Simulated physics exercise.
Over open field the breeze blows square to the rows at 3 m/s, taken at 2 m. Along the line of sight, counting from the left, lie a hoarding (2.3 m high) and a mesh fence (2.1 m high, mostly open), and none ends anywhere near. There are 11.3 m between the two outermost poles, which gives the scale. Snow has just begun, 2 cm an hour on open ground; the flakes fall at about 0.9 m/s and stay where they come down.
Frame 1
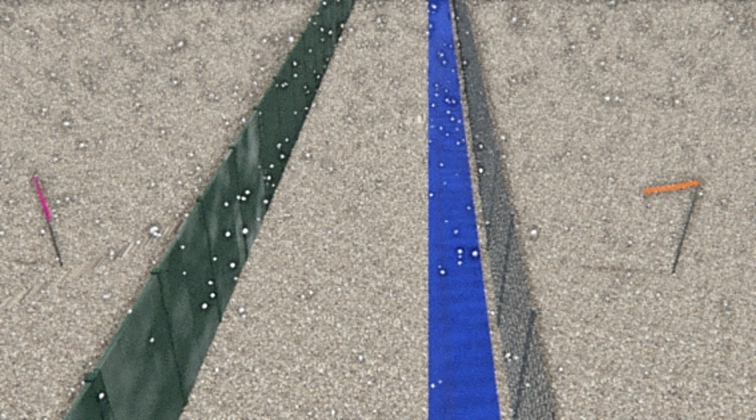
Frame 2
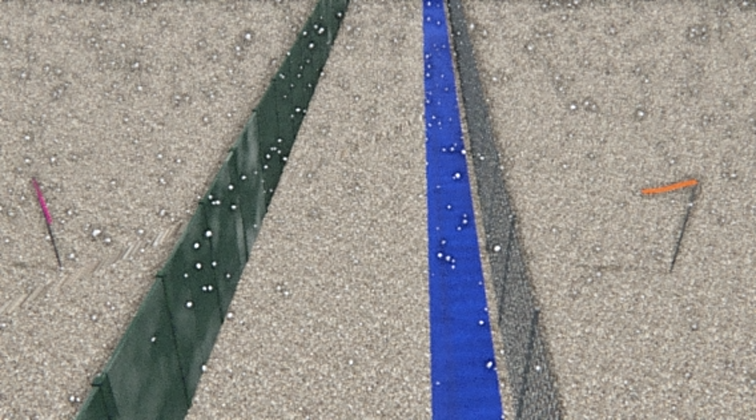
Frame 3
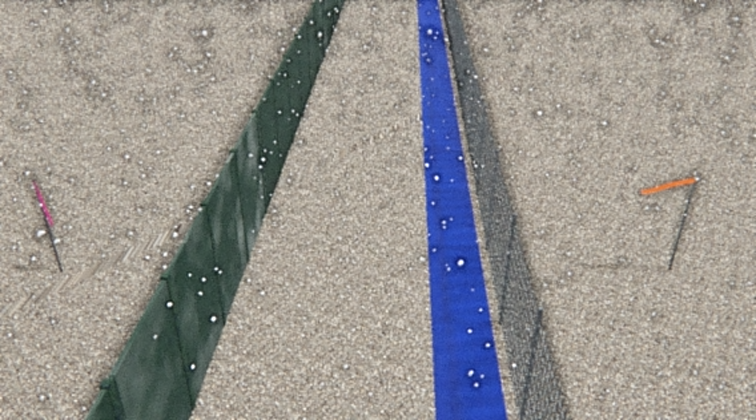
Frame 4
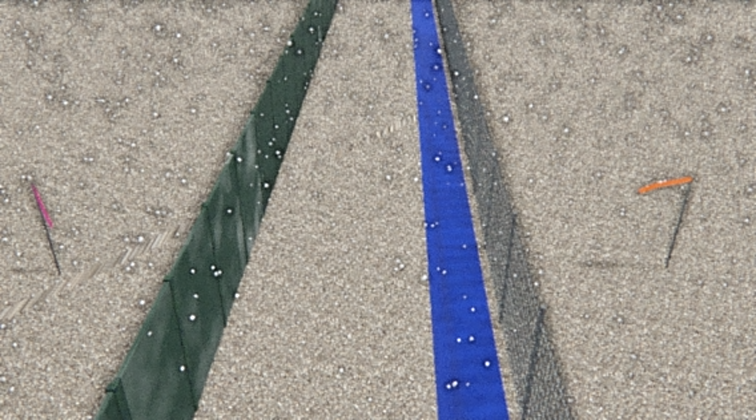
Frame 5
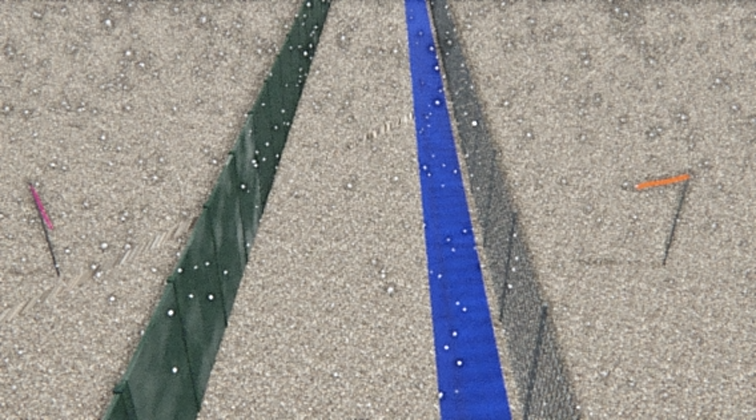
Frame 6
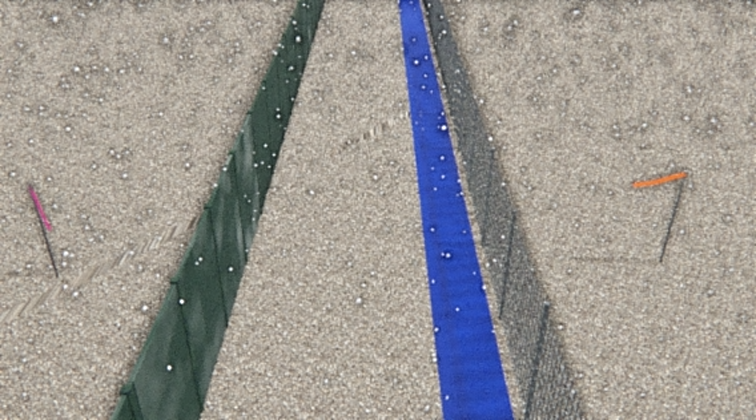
Snowflakes flitting over a slowly shifting green hoarding, blue strip and mesh fence, orange ribbon streaming left, pink ribbon hanging limp.
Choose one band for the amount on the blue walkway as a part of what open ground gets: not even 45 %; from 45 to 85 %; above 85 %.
I would say over 85 %.
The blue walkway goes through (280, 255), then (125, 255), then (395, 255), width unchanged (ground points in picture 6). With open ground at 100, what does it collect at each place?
First around 110 percent, next around 80 percent, last around 100 percent.
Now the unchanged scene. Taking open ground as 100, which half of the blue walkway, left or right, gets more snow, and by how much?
More on the right-hand part: About 10 points.
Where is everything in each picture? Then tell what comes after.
In the first picture, the left ribbon ends at (49, 219), hanging almost straight.
In the second picture, the right ribbon ends at (643, 192), leaning 75 degrees to the left and the blue one passes (455, 261).
In the third picture, the left ribbon ends at (52, 225), hanging almost straight, above the rows the flakes slant 85 degrees from upright, towards the left and the top of the mesh fence crosses (491, 128).
In the fourth picture, the right ribbon ends at (640, 191), leaning 75 degrees to the left and the blue one passes (445, 196).
In the fifth picture, the left ribbon ends at (52, 228), hanging almost straight and above the rows the flakes slant 85 degrees from upright, towards the left.
In the sixth picture, the right ribbon ends at (634, 185), leaning 75 degrees to the left and the top of the hoarding crosses (249, 114).
In 10 minutes the blue walkway collects 3 mm against 3 mm in the open.
In 30 minutes the blue walkway collects 10 mm against 10 mm in the open.
In 60 minutes the blue walkway collects 19 mm against 20 mm in the open, so the blue walkway has 95 % of the open amount; the left half of it has 89 %, the right half 101 %.
